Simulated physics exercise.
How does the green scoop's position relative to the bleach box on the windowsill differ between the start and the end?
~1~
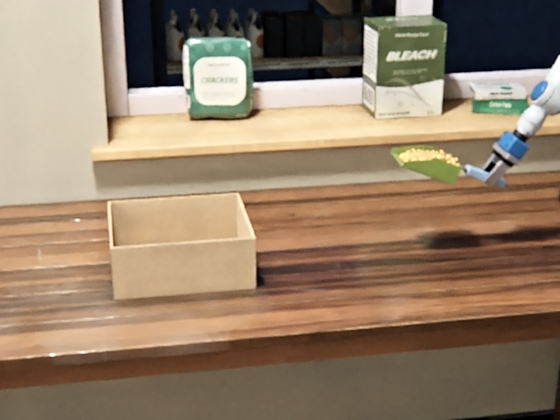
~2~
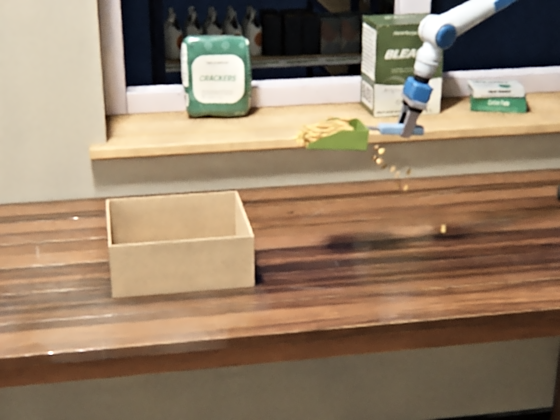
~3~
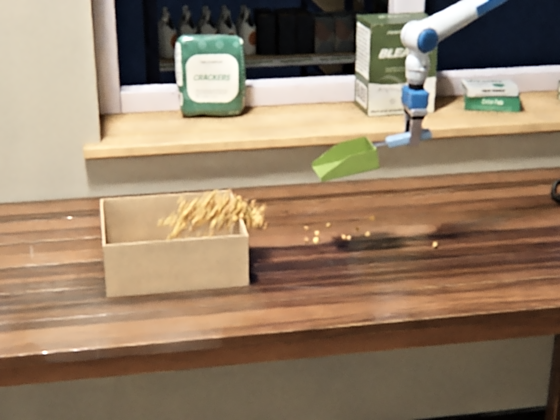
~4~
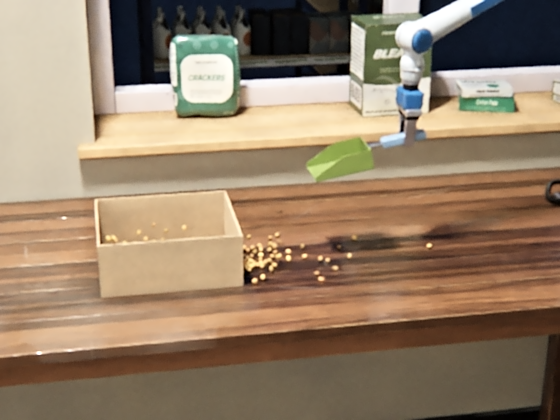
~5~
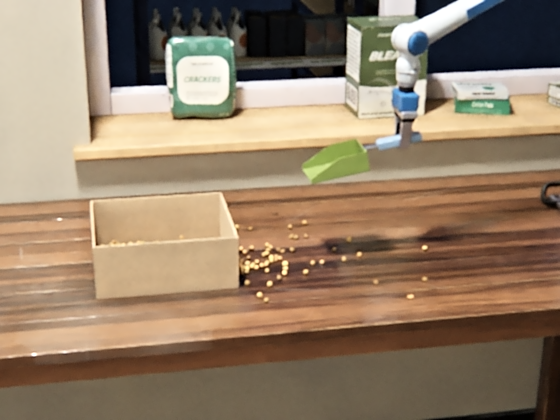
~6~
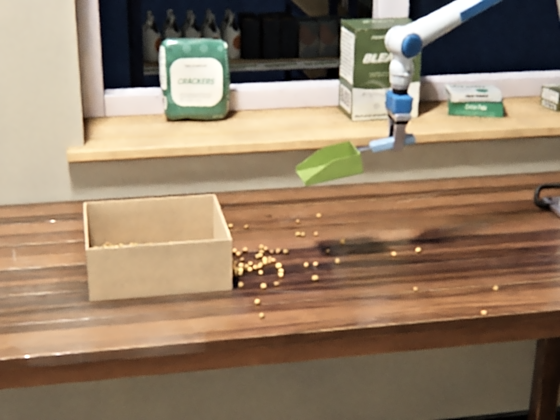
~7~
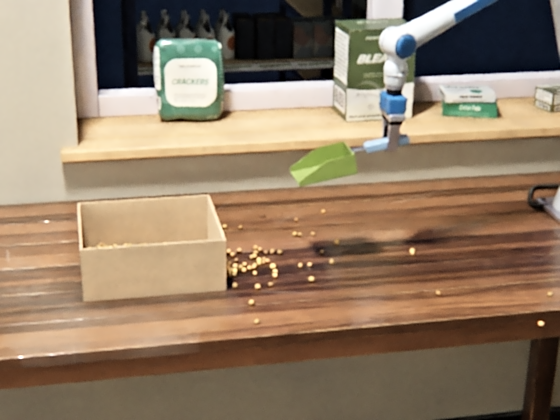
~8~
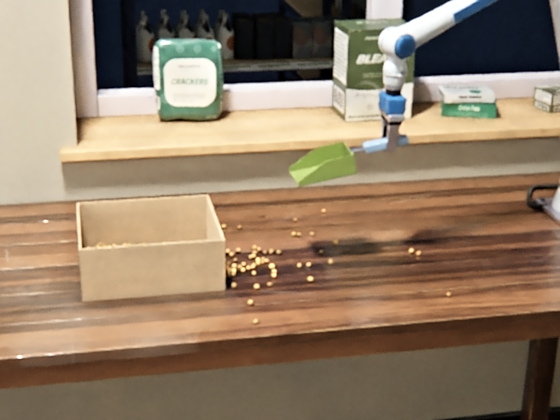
At the start the scoop is held below the right part of the bleach box, and at the end it hangs farther left, below the box's left edge and closer to the open box on the table.
